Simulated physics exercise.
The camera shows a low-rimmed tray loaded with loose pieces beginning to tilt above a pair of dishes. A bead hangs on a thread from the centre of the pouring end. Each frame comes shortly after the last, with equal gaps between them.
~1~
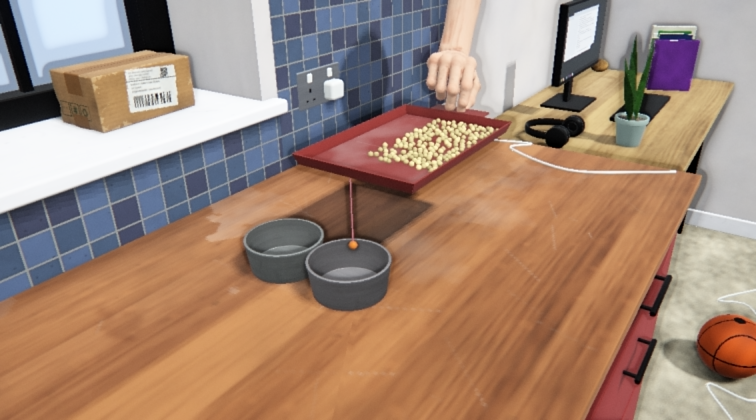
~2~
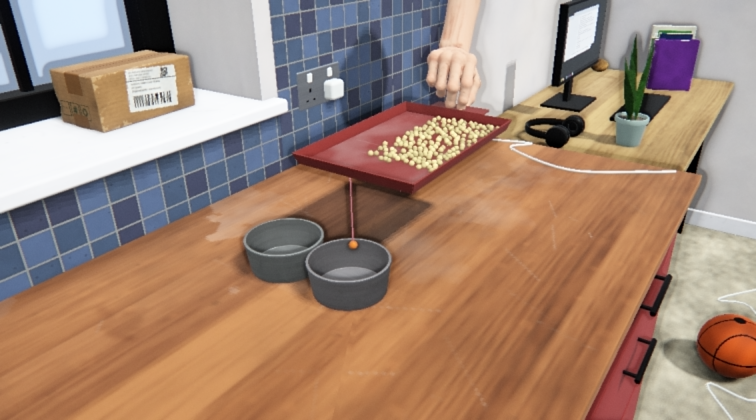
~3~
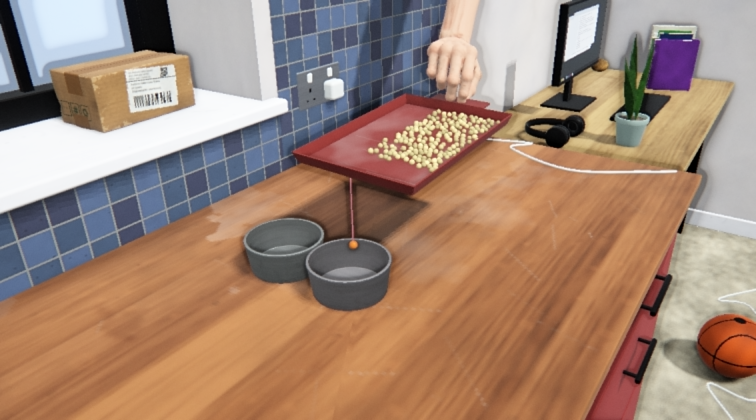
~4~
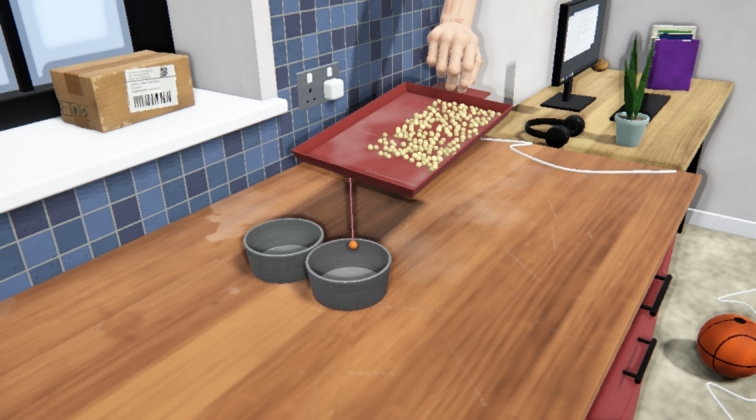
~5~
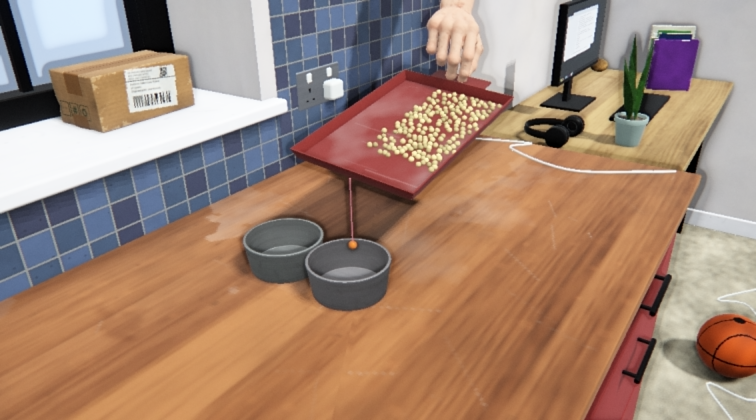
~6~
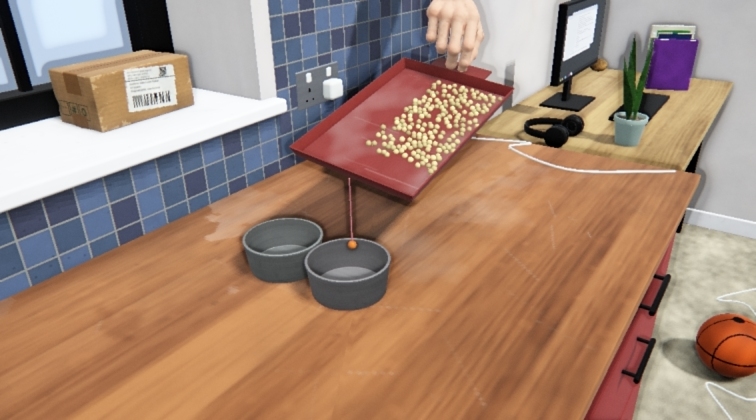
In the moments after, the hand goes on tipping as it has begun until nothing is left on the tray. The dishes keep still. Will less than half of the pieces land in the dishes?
Yes, most never reaches the dishes.
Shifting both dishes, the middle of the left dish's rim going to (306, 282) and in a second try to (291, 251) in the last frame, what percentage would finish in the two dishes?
It would be roughly 20 per cent, followed by roughly 40 per cent.
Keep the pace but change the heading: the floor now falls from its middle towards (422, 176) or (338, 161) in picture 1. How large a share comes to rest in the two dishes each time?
I'd expect around 0 in a hundred first and around 90 in a hundred second.
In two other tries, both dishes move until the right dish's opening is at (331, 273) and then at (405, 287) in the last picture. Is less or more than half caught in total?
Held in all, by try: A smaller portion, then a larger portion.
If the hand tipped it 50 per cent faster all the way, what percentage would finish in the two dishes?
Roughly 0 percent.
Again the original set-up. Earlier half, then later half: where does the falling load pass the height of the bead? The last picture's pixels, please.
Earlier portion about (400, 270); later portion about (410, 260).
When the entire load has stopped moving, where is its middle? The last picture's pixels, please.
Roughly pixel (414, 333).
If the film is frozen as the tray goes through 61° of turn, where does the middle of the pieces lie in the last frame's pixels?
About (403, 209).
Soon after the last picture, tray tipped steeply; about half on the tray; a stray few in the right dish; about a quarter outside both; about a quarter in the air.
A little later, tray tipped right over; a stray few on the tray; a stray few in the right dish; nearly all outside both; a stray few in the air.
Later still, tray tipped past a quarter turn; a stray few in the right dish; nearly all outside both.
At rest, tray tipped past a quarter turn; a stray few in the right dish; none in the left dish; nearly all outside both.
